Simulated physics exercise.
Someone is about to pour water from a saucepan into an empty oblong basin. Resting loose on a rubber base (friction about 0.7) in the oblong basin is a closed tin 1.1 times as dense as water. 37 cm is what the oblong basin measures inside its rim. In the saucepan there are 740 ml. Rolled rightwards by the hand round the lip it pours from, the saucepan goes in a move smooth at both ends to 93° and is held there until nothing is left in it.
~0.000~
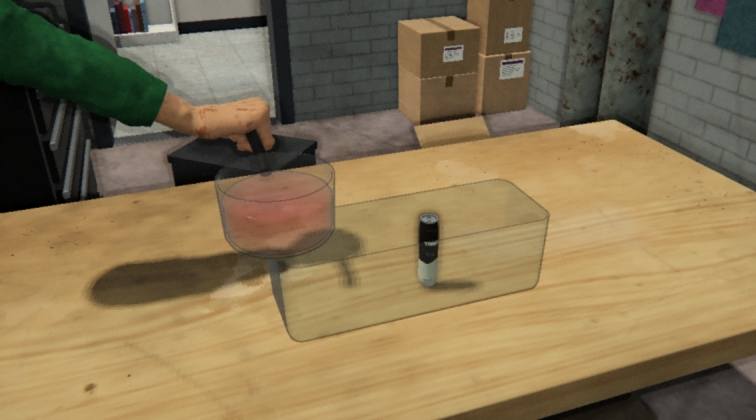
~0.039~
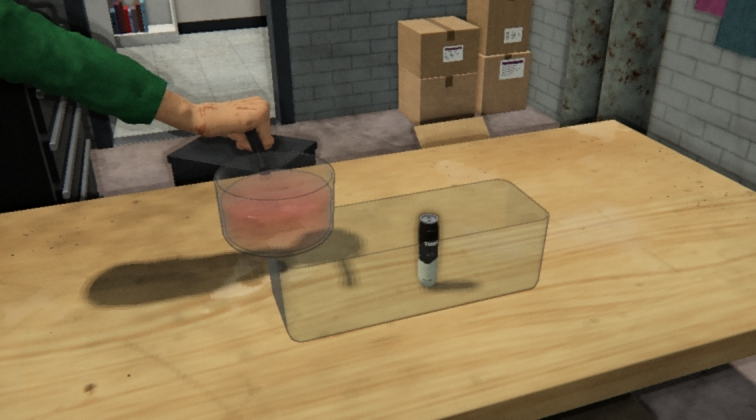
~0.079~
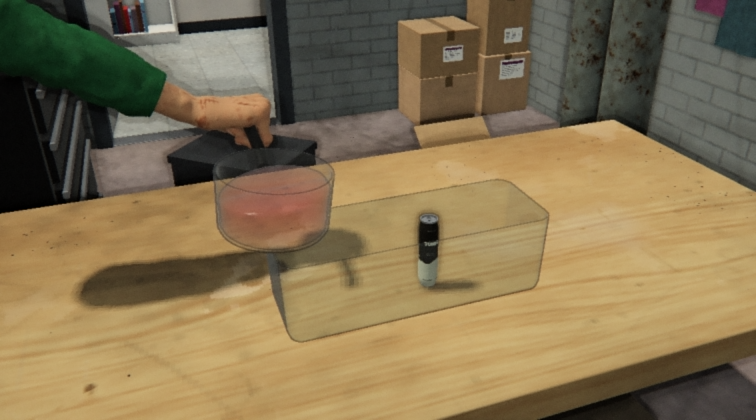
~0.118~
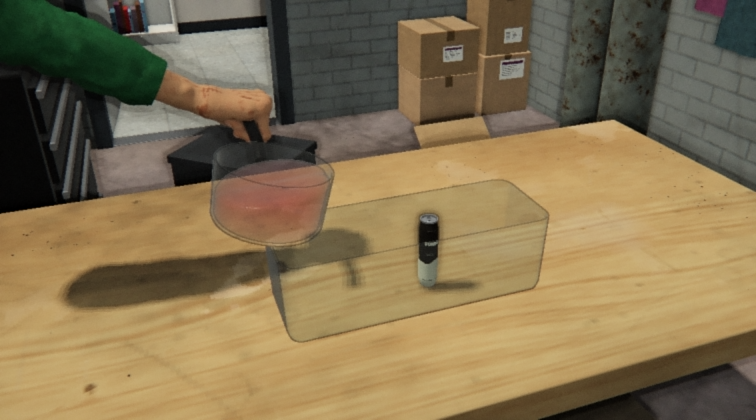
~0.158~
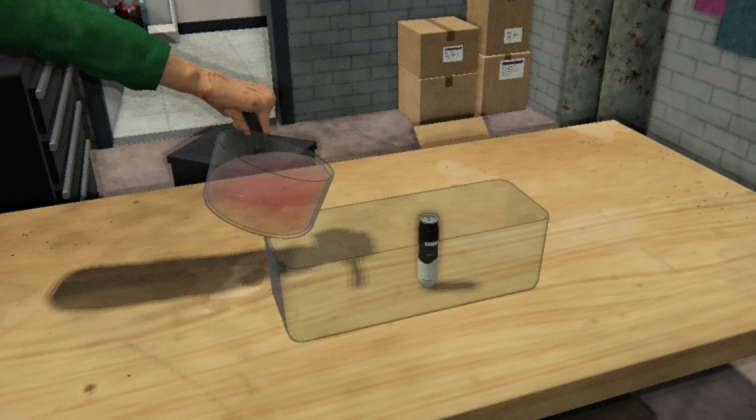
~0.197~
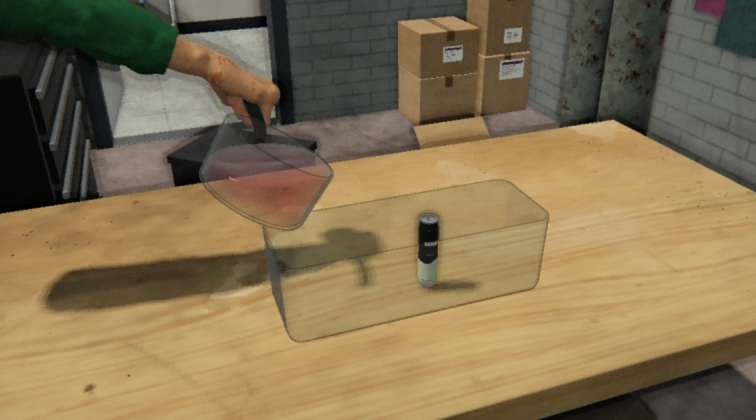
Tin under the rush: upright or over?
Over.
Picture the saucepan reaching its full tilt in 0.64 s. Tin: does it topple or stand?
Outcome - the tin comes down.
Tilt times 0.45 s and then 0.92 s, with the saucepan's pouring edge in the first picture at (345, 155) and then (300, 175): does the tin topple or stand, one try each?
First it topples; then it stays up.
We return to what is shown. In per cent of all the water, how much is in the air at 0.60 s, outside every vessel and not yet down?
I'd say some 22 per cent is in the air.
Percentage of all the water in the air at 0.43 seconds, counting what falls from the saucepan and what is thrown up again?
Roughly 38 percent.
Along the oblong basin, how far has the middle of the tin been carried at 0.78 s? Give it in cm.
It has moved some 9 cm.
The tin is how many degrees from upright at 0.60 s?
10°.
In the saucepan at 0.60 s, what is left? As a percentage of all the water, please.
Close to 12 percent of the total.
By 0.43 s the tilt is 91° and 58 per cent is still to pour; the tin stands where it began.
By 0.60 s the tilt is 93° and 12 per cent is still to pour; the tin leans 12°.
By 0.78 s the tilt is 93° and 5 per cent is still to pour; the tin lies on its side.
By 0.98 s the tilt is 93° and 2 per cent is still to pour; the tin lies on its side.
At rest the tin lies on its side.
